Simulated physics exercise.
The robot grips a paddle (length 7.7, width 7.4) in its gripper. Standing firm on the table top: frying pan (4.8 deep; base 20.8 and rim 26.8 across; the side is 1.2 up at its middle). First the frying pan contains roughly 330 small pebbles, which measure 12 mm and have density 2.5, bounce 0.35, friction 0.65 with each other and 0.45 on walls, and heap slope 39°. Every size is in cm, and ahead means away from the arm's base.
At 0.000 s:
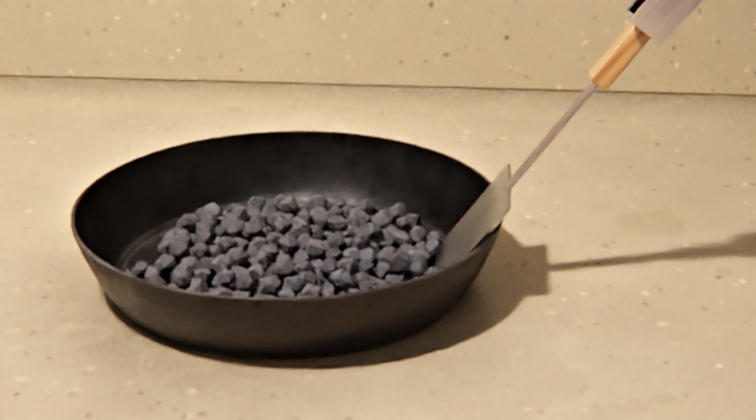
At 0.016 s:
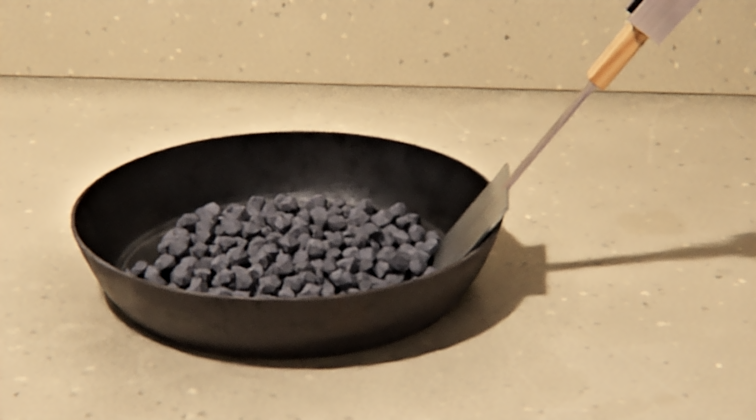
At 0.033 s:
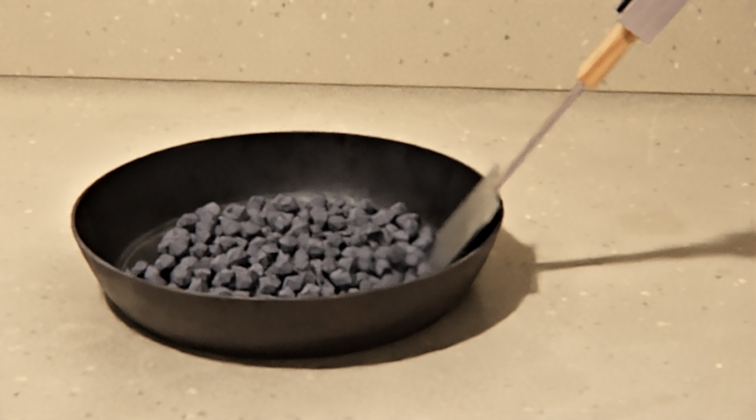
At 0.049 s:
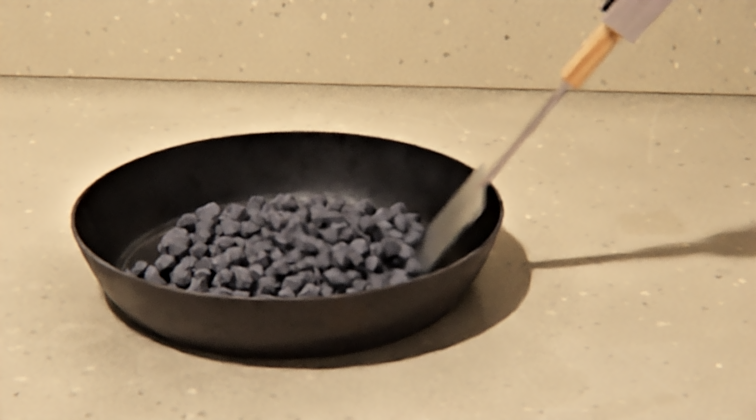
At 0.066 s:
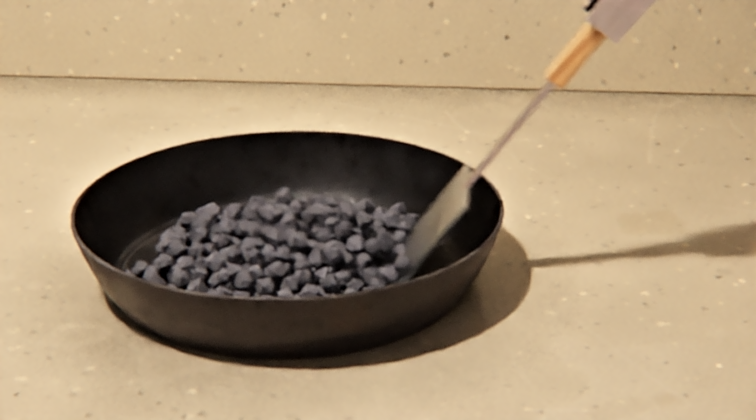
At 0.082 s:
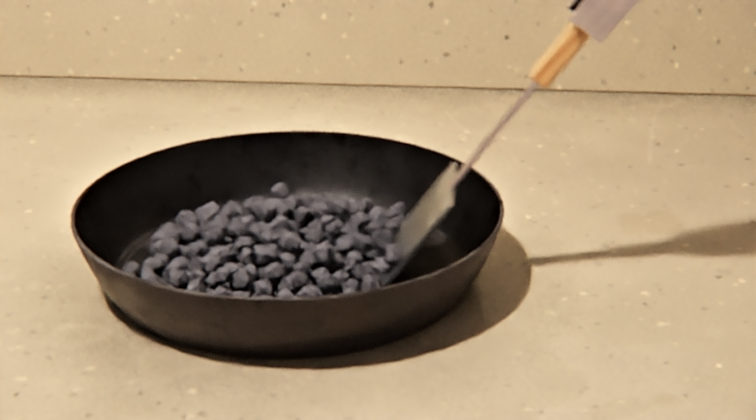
The clip opens on a black frying pan holding a heap of small grey-blue pebbles on a speckled tabletop, with a gripper holding a wooden-handled metal paddle at the pan's right side. The paddle then slides left inside the pan, pushing the nearby pebbles leftward and baring a patch behind it.
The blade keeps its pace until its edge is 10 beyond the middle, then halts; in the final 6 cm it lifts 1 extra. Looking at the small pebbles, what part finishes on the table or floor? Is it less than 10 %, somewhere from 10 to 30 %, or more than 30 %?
It is less than 10 %.
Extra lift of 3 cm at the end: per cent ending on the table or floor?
It comes to around 10 percent.
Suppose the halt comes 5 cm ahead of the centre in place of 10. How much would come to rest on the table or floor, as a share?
Result: Approx. 0 %.
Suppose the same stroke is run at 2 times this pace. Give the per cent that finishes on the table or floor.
Estimate: Approx. 20 %.
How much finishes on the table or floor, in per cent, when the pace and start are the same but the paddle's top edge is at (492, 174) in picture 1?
Spill: Approx. 10 per cent.
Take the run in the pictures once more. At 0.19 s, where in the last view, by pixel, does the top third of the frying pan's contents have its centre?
Near (223, 238).
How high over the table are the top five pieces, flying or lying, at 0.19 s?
4 cm or so.
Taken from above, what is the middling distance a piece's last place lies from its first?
Some 5 cm.
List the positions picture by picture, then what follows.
In the first picture, paddle top edge at (510, 185), sloping 54°; upper third of the load around (289, 243), from x 130 to 435, top at y 205; 331 in the frying pan.
In the second picture, paddle top edge at (508, 185), sloping 54°; upper third of the load around (289, 243), from x 130 to 430, top at y 205.
In the third picture, paddle top edge at (498, 185), sloping 54°; upper third of the load around (292, 243), from x 130 to 425, top at y 205.
In the fourth picture, paddle top edge at (483, 184), sloping 54°; upper third of the load around (297, 241), from x 130 to 415, top at y 205.
In the fifth picture, paddle top edge at (468, 184), sloping 54°; upper third of the load around (294, 238), from x 130 to 410, top at y 195.
In the sixth picture, paddle top edge at (453, 183), sloping 54°; upper third of the load around (281, 238), from x 130 to 410, top at y 190; 331 in the frying pan.
By 0.19 s, sloping 54°, highest piece 4 above the table; 331 in the frying pan.
By 0.29 s, sloping 54°, highest piece 5 above the table; 331 in the frying pan.
By 0.54 s, sloping 54°, highest piece 18 above the table; 311 in the frying pan, 15 on the table or floor, 5 on the blade or in flight.
By 1.59 s, sloping 54°, highest piece 6 above the table; 311 in the frying pan, 20 on the table or floor.
Final count, 311 in the frying pan, 20 on the table or floor. That is 6 % on the table or floor.
